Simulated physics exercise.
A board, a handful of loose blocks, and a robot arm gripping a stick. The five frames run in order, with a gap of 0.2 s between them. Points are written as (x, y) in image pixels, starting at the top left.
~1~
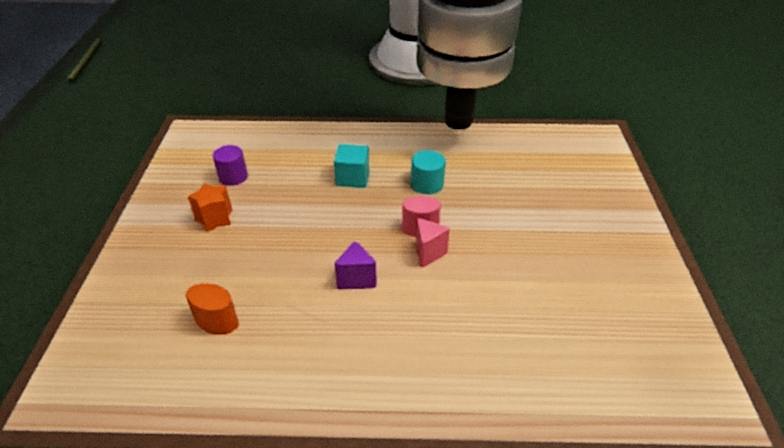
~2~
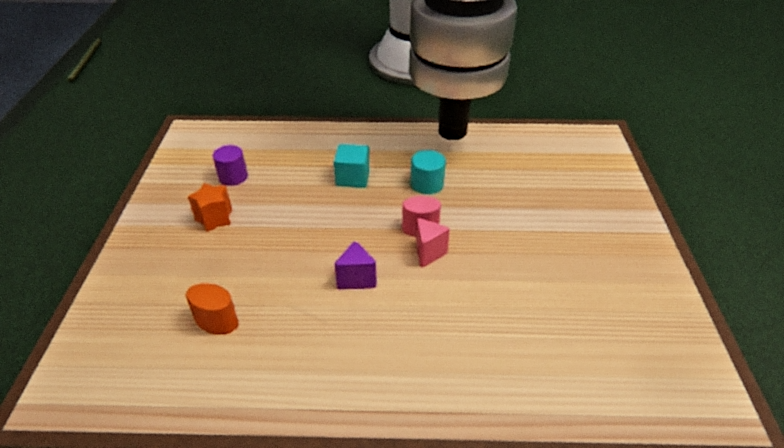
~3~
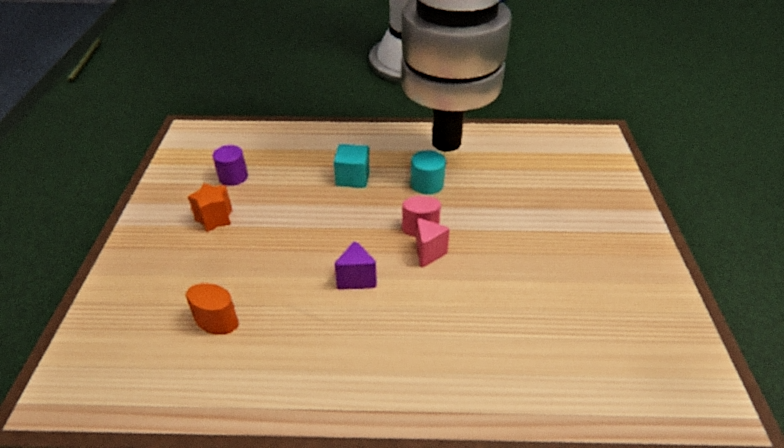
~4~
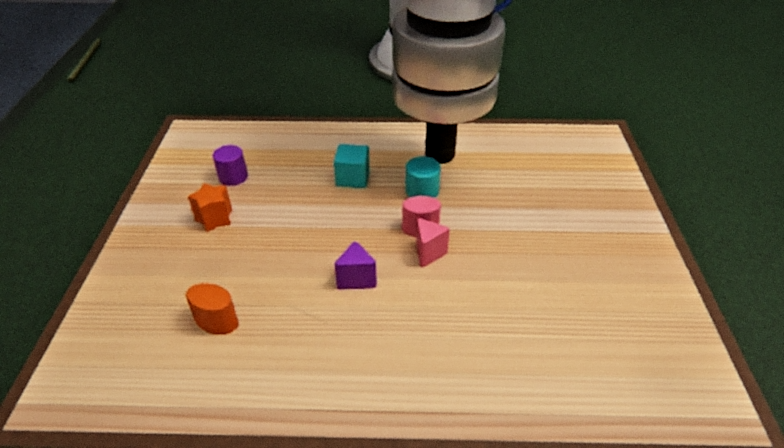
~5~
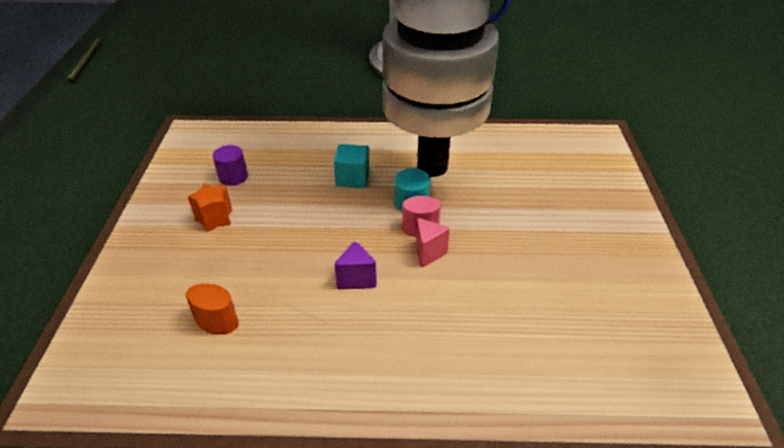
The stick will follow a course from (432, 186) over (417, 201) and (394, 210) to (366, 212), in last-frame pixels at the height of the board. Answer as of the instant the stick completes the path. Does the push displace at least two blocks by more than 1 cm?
I expect not.
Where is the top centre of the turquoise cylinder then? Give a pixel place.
Located at (359, 210).
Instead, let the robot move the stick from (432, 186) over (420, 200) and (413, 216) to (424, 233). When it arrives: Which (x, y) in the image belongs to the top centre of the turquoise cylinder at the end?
At roughly (383, 208).
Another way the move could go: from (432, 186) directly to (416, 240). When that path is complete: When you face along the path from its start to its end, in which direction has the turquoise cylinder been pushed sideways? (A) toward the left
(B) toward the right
Letter B.
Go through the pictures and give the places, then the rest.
In the first picture, stick tip at (458, 123); block tops, turquoise square piece at (351, 153); turquoise cylinder at (429, 159); pink oval at (422, 203).
In the second picture, stick at (453, 133); blocks unchanged.
In the third picture, stick at (446, 144); blocks unchanged.
In the fourth picture, stick at (440, 156); turquoise cylinder at (424, 166).
In the fifth picture, stick at (433, 168); turquoise square piece at (351, 153); turquoise cylinder at (413, 178); pink oval at (422, 203).
The first path, step by step. Halfway along, stick at (406, 188); turquoise cylinder at (385, 199); pink oval at (421, 207), turned 25° anticlockwise.
At the end, stick at (365, 194); turquoise square piece in place; turquoise cylinder at (359, 210); pink oval at (421, 207), turned 25° anticlockwise.
